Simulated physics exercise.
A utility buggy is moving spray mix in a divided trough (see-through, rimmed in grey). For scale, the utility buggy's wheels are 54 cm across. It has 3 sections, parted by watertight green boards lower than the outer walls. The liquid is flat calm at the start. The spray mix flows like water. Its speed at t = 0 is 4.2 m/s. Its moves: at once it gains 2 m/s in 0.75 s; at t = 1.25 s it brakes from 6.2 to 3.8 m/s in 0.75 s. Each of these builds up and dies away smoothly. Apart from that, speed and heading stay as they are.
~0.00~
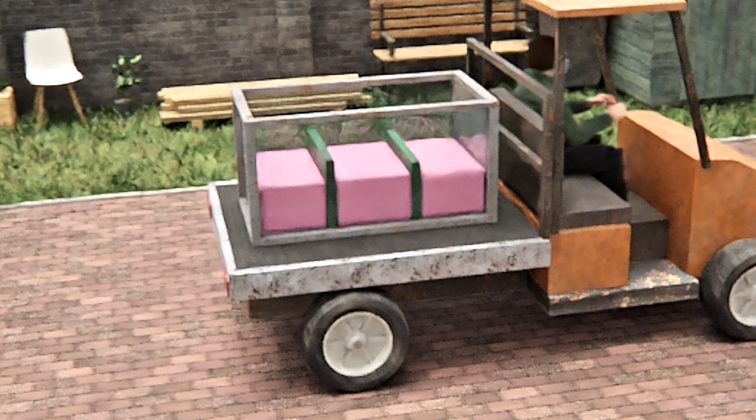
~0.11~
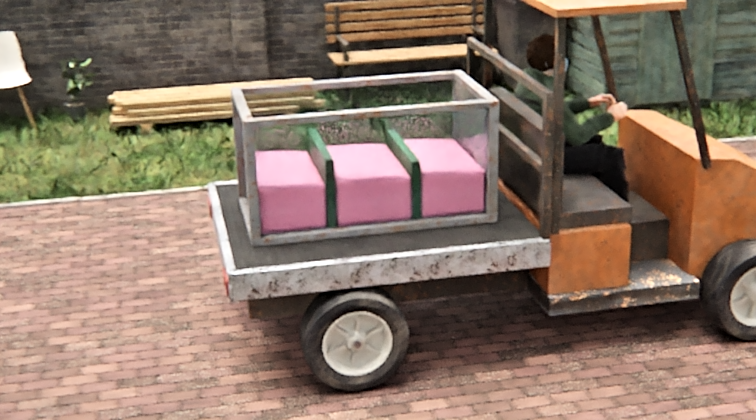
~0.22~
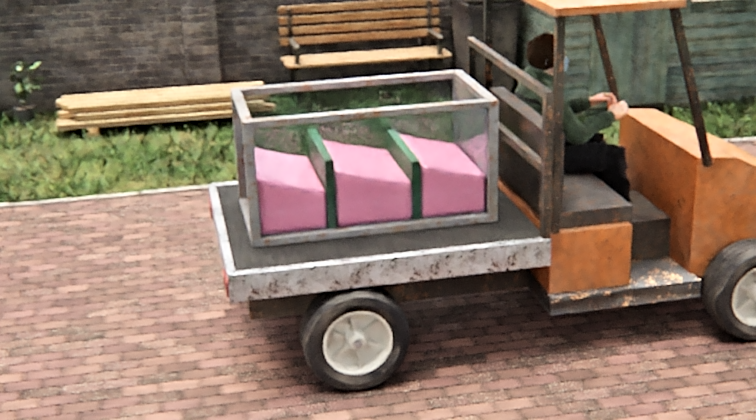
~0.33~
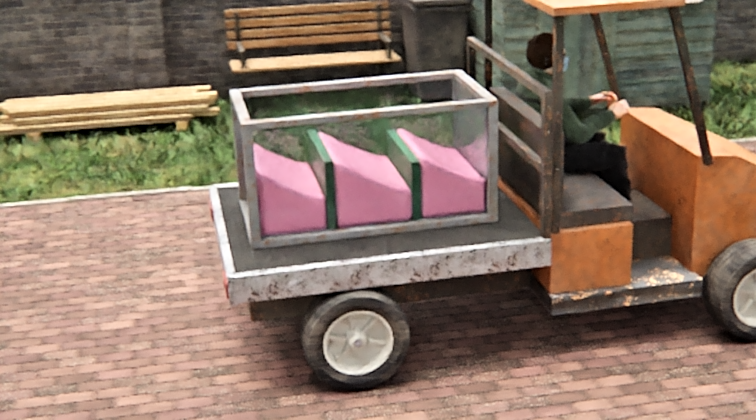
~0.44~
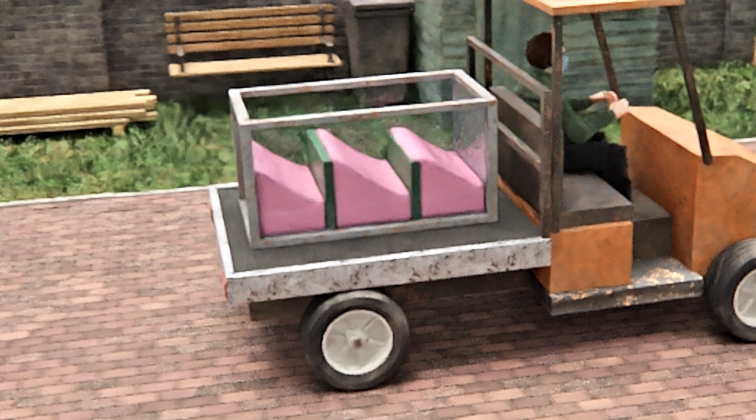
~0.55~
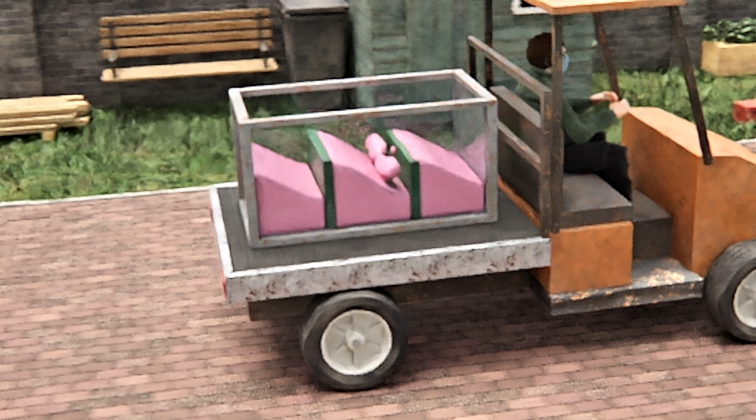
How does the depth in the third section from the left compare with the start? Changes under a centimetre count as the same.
It ends higher.
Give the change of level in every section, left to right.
From the left: 1 down, 2 down, 4 up.
By 1.05 s the mean depths from the left are 26, 26, 25 cm.
By 1.75 s the mean depths from the left are 25, 24, 27 cm.
By 2.55 s the mean depths from the left are 24, 23, 30 cm.
By 4.99 s the mean depths from the left are 24, 23, 30 cm.
